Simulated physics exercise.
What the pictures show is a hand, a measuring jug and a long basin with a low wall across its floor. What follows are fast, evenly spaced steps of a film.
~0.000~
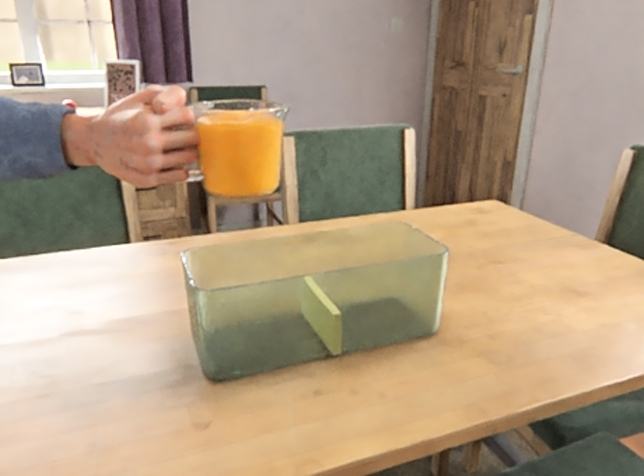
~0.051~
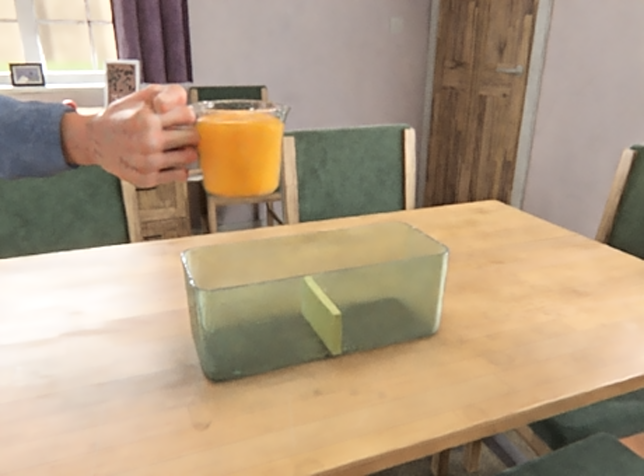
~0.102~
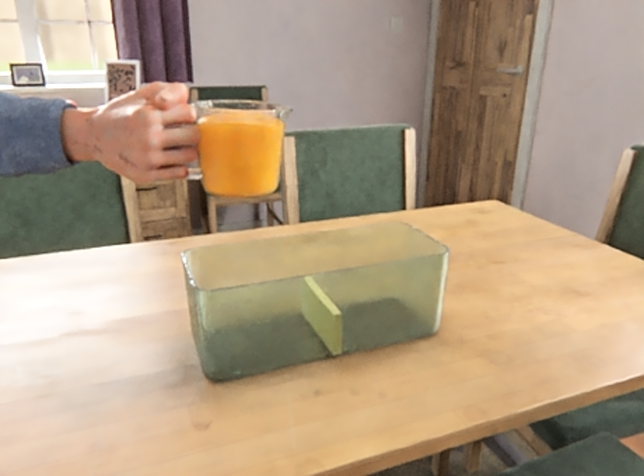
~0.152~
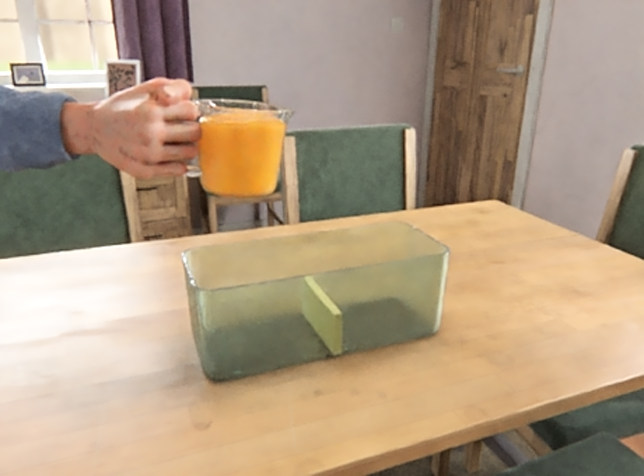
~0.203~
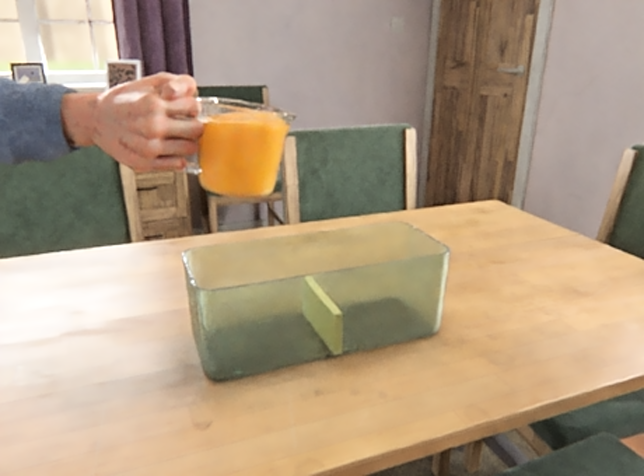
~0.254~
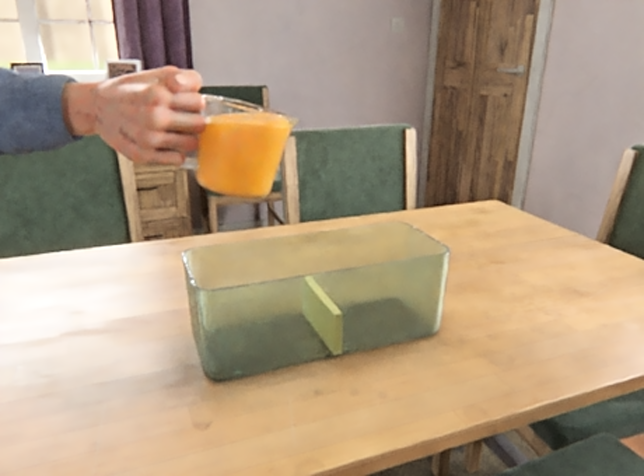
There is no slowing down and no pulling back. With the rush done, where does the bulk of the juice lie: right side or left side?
The right-side portion is fullest.
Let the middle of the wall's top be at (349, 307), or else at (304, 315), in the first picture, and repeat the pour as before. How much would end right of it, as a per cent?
First try close to 35 percent, second try close to 90 percent.
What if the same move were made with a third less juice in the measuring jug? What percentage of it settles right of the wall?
75 per cent or so.
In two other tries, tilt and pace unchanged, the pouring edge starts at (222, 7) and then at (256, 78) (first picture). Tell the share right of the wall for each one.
Roughly 15 percent on the first try and 45 percent on the second.
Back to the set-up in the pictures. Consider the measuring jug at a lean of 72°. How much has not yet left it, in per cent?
Near 65 percent is still in there.
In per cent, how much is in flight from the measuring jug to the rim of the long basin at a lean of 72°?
About 25 per cent.
By 0.65 s the tilt is 72° and 67 per cent is still to pour, 0 is left of the wall and 10 right of it.
By 0.94 s the tilt is 104° and 12 per cent is still to pour, 3 is left of the wall and 69 right of it.
By 1.24 s the tilt is 108° and 0 per cent is still to pour, 15 is left of the wall and 84 right of it.
By 1.57 s the tilt is 108° and 0 per cent is still to pour, 15 is left of the wall and 84 right of it.
At rest 15 per cent lies left of the wall, 84 right of it and 1 outside.
